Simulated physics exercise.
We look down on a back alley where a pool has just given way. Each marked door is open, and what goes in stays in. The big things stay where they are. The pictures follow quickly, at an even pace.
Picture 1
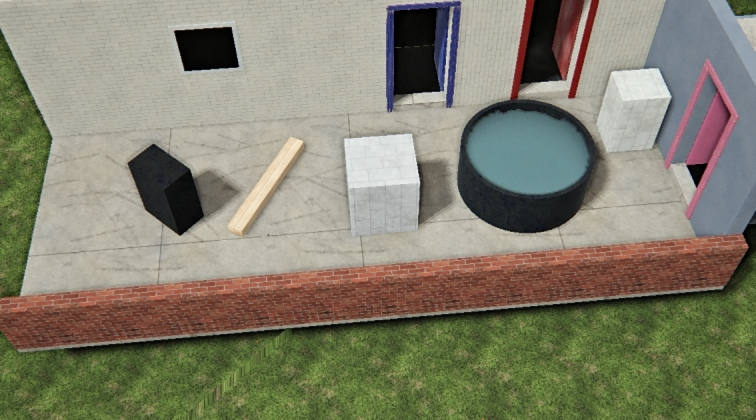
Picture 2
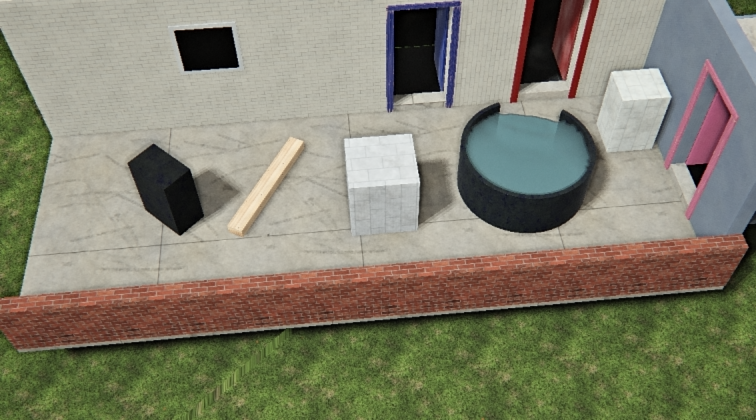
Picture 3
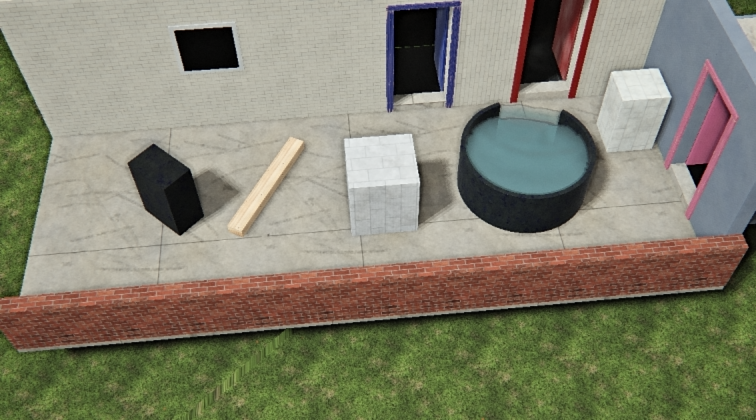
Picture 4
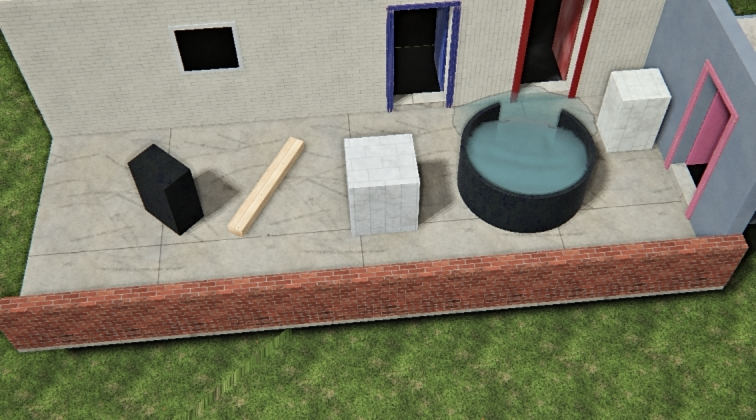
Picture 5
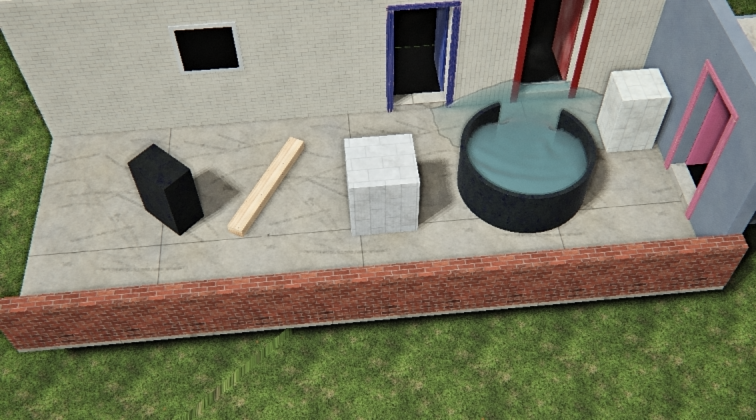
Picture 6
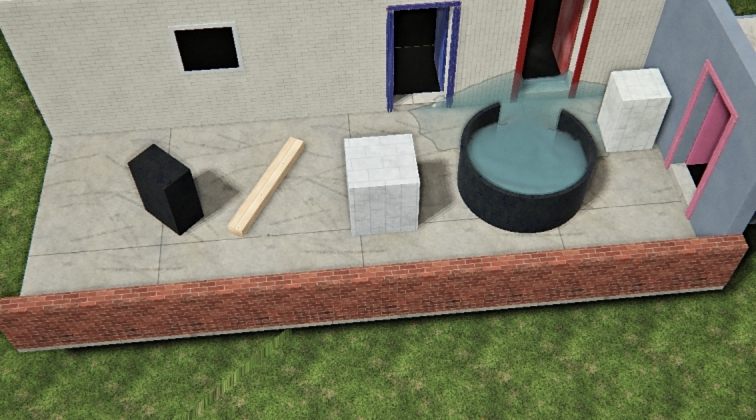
In a paved back alley between a pale wall and a low brick wall, a round black pool stands full and still. A gap opens in its far side, then water pours out through it and spreads across the paving toward the blue and red doorways, while the blocks and plank stay put.
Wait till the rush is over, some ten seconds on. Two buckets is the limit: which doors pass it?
One by one: The red door lets in a lot; the pink door admits no more than that; the blue door admits no more than that.
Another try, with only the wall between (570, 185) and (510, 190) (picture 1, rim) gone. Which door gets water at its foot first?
First comes the pink door.
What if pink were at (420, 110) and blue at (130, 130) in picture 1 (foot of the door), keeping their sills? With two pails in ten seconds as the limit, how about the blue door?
My reading: The blue door is under.
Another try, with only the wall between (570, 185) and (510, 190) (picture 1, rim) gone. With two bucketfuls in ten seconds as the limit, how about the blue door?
The blue door holds.
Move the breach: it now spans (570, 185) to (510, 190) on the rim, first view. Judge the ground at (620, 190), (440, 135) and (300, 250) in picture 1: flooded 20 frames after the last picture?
As listed: Covered, wet, flooded.
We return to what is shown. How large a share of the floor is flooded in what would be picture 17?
About 35 per cent.
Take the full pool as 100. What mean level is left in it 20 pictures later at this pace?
Roughly 30 per cent.
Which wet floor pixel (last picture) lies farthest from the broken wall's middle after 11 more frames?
Near (240, 124).
A moment on, water covers 20 % of the floor; the red door far over two buckets in, the pink door not reached, the blue door wet at the sill, nothing in.
Next, water covers 35 % of the floor; the red door far over two buckets in, the pink door wet at the sill, nothing in, the blue door wet at the sill, nothing in.
Then, water covers 55 % of the floor; the red door far over two buckets in, the pink door wet at the sill, nothing in, the blue door wet at the sill, nothing in.
Later, water covers 75 % of the floor; the red door far over two buckets in, the pink door wet at the sill, nothing in, the blue door wet at the sill, nothing in.
In the end, water covers 95 % of the floor; the red door far over two buckets in, the pink door wet at the sill, nothing in, the blue door wet at the sill, nothing in.
